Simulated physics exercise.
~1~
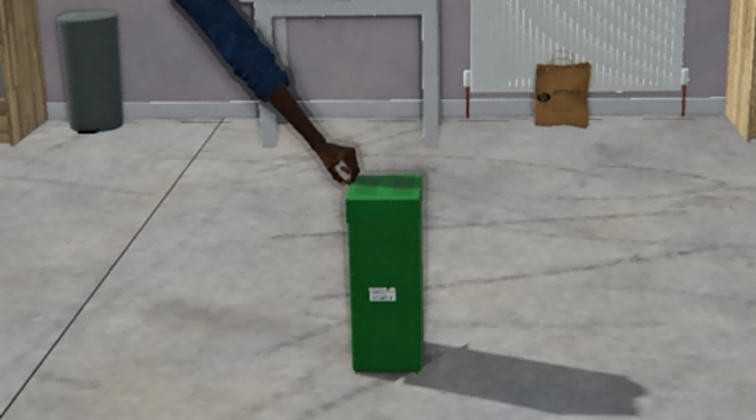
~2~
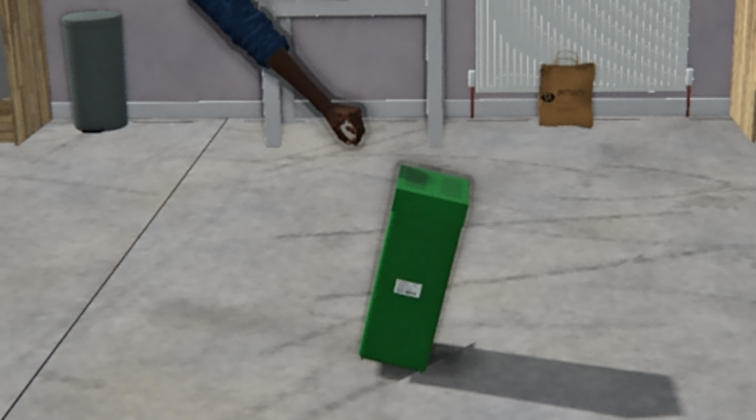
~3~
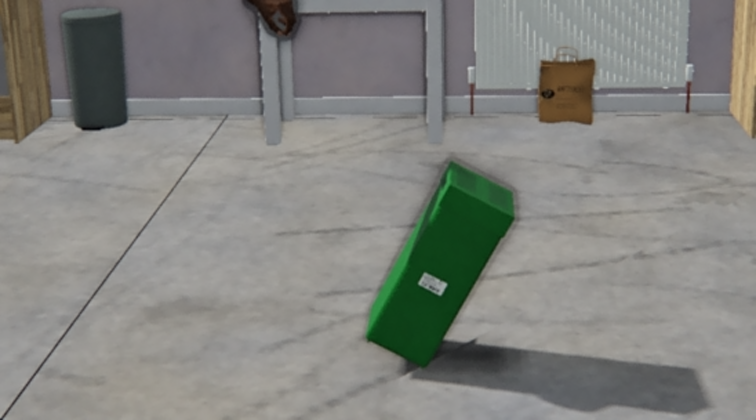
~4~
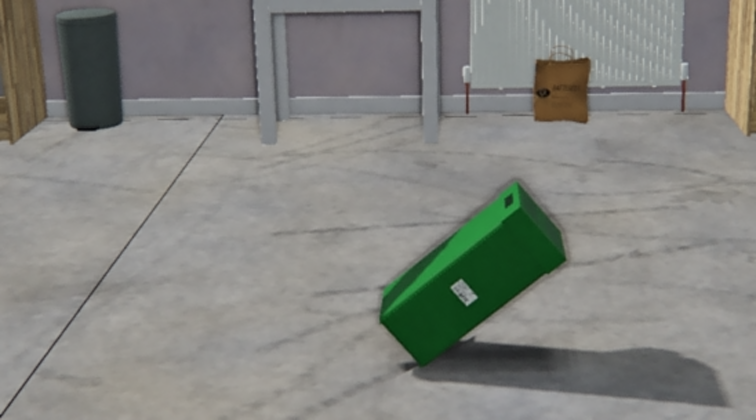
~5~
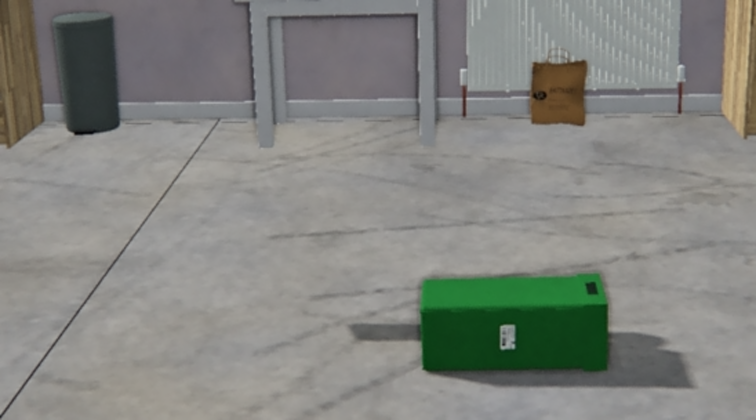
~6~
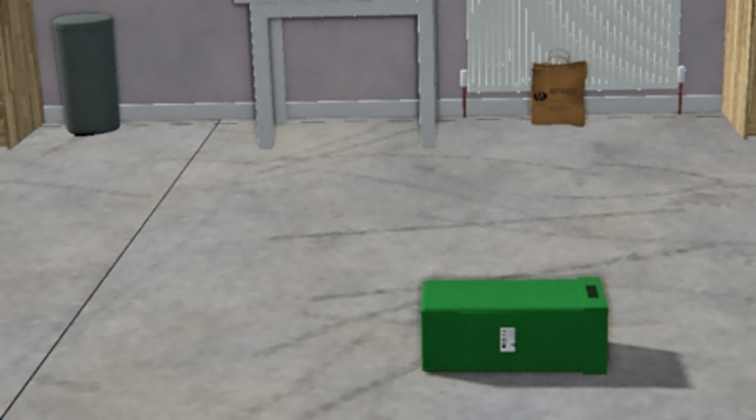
The clip shows a hand at the top of a tall green box standing on a concrete floor; the box tilts to the right as the hand lets go and draws back out of view, then it leans further, topples and lies still on its side.
